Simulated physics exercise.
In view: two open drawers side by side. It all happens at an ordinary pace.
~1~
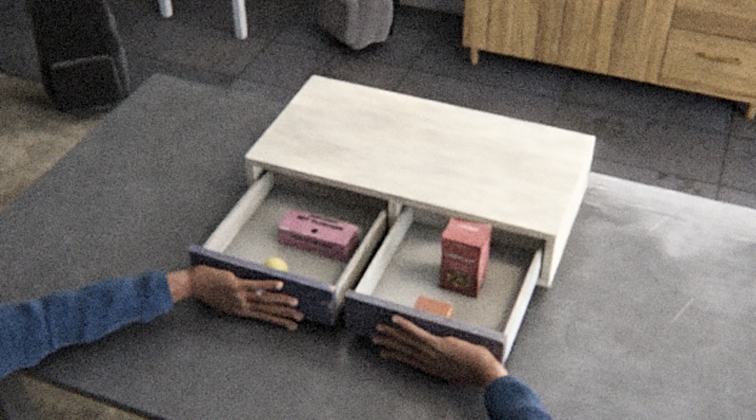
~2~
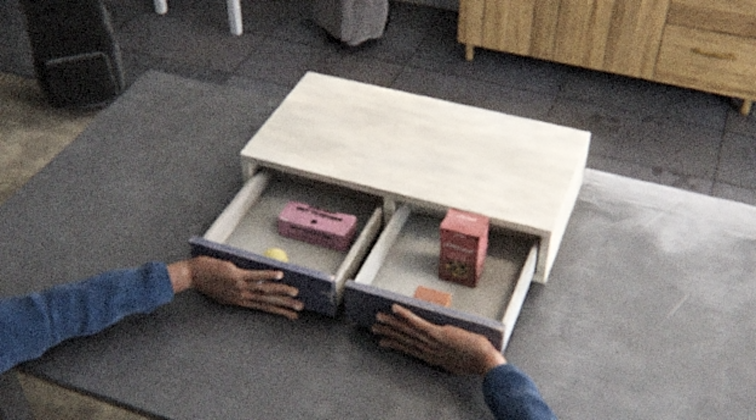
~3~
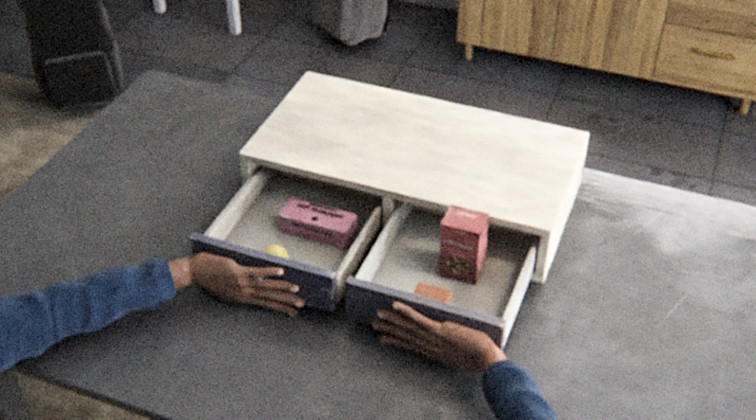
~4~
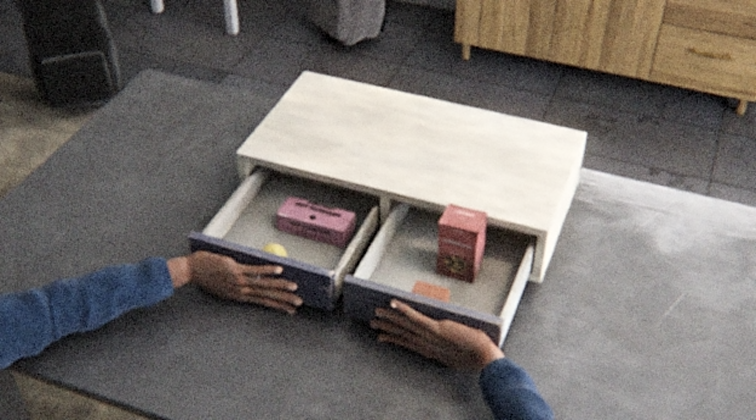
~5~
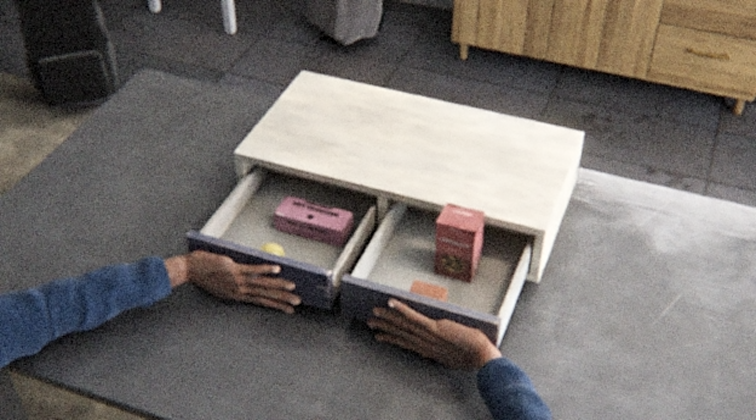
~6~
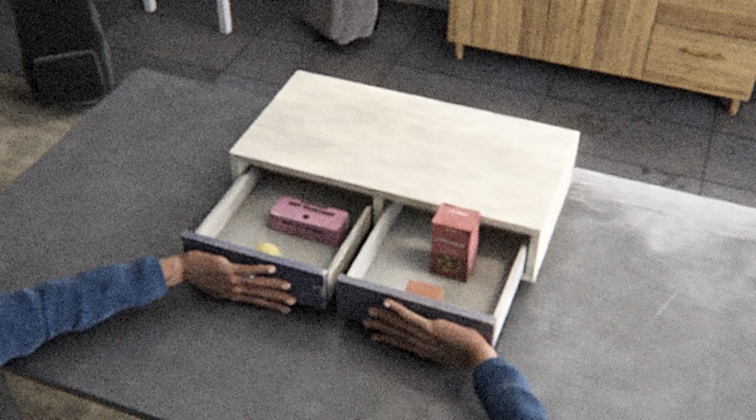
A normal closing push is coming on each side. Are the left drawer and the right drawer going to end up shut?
Outcome: The left drawer goes all the way in, the right drawer will not close.
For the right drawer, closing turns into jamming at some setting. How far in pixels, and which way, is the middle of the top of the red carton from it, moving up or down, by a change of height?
Roughly 12 pixels down.
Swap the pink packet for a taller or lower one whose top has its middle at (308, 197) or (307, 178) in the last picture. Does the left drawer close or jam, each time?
Try by try, it closes; jams.
Then, 0.38 s on from there, left drawer starting in; right drawer starting in.
Then, 0.60 s on from there, left drawer about half in; right drawer about half in.
In the end, the left drawer closes; the right drawer jams.
